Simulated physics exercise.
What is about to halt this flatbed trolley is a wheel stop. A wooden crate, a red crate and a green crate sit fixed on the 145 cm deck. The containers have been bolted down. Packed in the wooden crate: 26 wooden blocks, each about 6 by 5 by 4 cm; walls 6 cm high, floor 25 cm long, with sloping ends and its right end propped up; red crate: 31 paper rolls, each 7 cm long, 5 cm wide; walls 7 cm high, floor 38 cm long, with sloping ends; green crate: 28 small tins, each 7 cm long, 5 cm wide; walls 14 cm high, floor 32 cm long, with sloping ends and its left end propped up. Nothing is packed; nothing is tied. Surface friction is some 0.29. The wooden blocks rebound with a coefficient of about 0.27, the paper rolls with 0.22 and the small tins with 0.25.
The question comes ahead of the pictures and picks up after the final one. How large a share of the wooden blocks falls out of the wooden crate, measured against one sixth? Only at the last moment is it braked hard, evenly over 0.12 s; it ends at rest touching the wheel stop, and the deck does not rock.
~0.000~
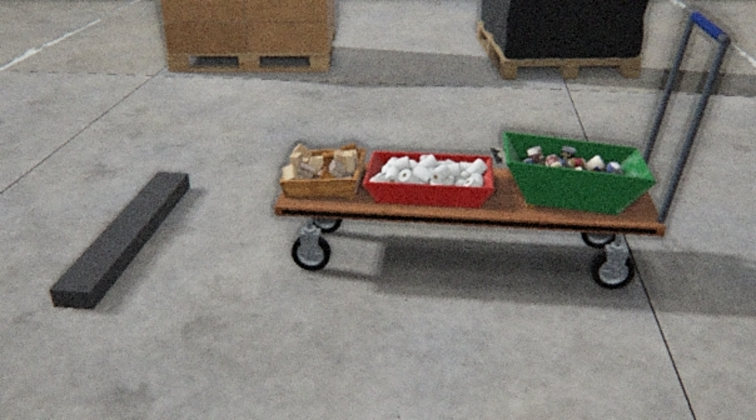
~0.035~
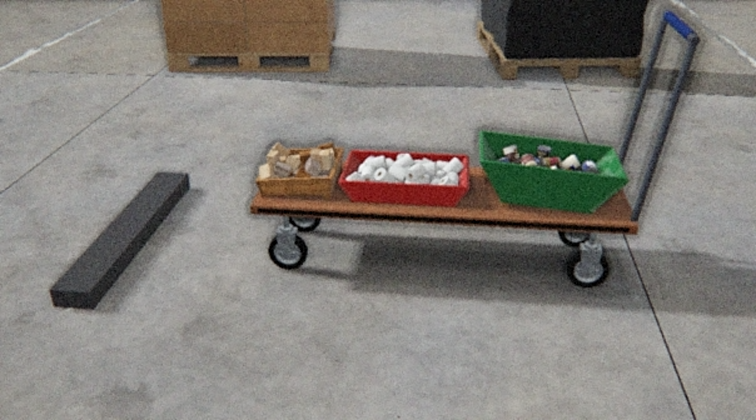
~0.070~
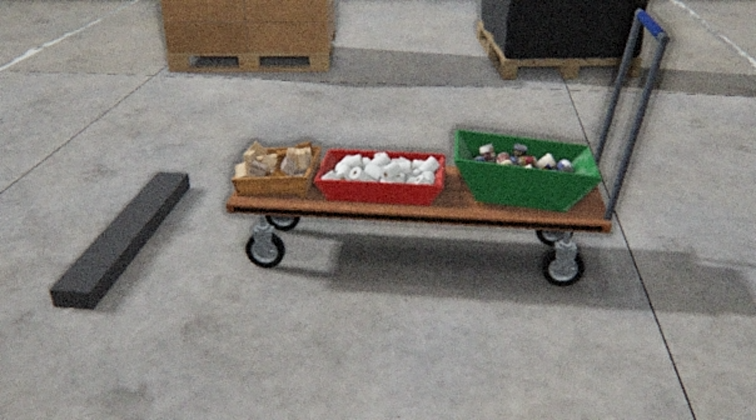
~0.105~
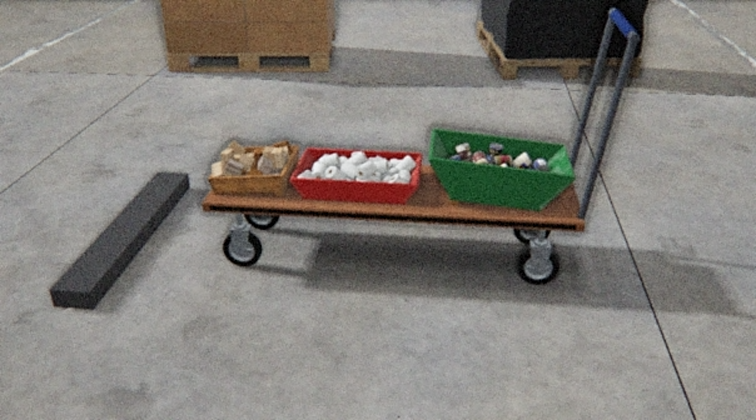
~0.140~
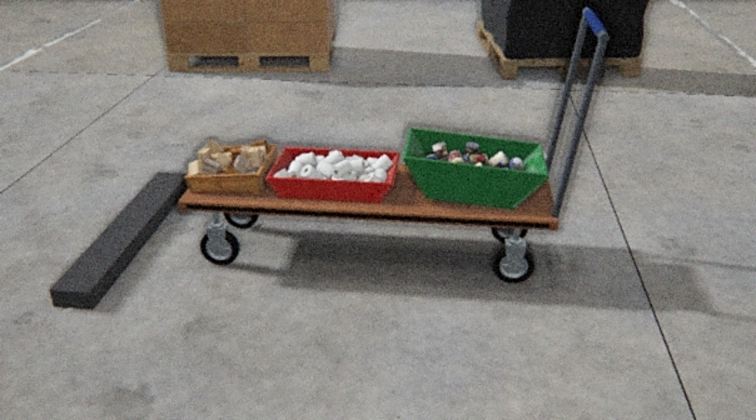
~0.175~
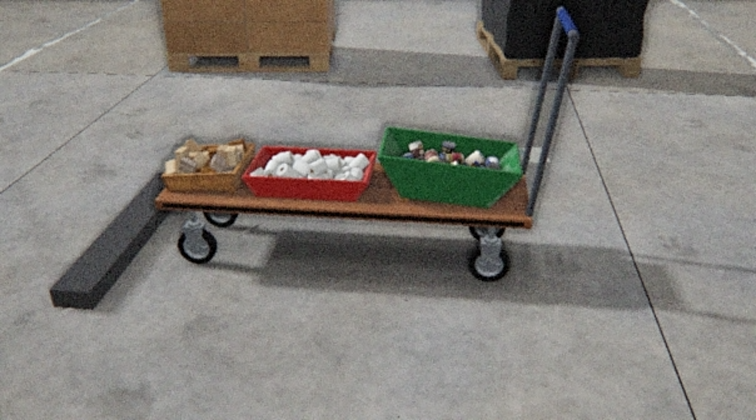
Out of the wooden crate falls more than a sixth of the wooden blocks.
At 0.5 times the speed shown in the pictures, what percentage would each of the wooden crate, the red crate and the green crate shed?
In that case the wooden crate sheds 10 per cent, the red crate 0 per cent and the green crate 0 per cent.
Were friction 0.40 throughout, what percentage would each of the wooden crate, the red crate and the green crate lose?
You'd see wooden crate shed 30 percent, red crate shed 30 percent, and green crate shed 0 percent.
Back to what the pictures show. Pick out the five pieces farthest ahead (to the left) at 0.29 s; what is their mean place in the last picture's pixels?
The leading five average out near (131, 155).
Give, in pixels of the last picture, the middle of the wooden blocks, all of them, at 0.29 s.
Around (155, 161).
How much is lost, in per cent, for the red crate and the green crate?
Loss: Red crate 30 per cent, green crate 0 per cent.
After 0.19 s, the brake bites.
After 0.29 s, wooden crate 24 in, 2 out, red crate 31 in, 0 out and green crate 28 in, 0 out.
After 0.41 s, wooden crate 18 in, 8 out, red crate 27 in, 4 out and green crate 28 in, 0 out.
After 0.64 s, wooden crate 16 in, 10 out, red crate 22 in, 9 out and green crate 28 in, 0 out.
Outcome (at 1.14 s), wooden crate 16 in, 10 out, red crate 22 in, 9 out and green crate 28 in, 0 out. Asked share, 10 of 26, 38 per cent.
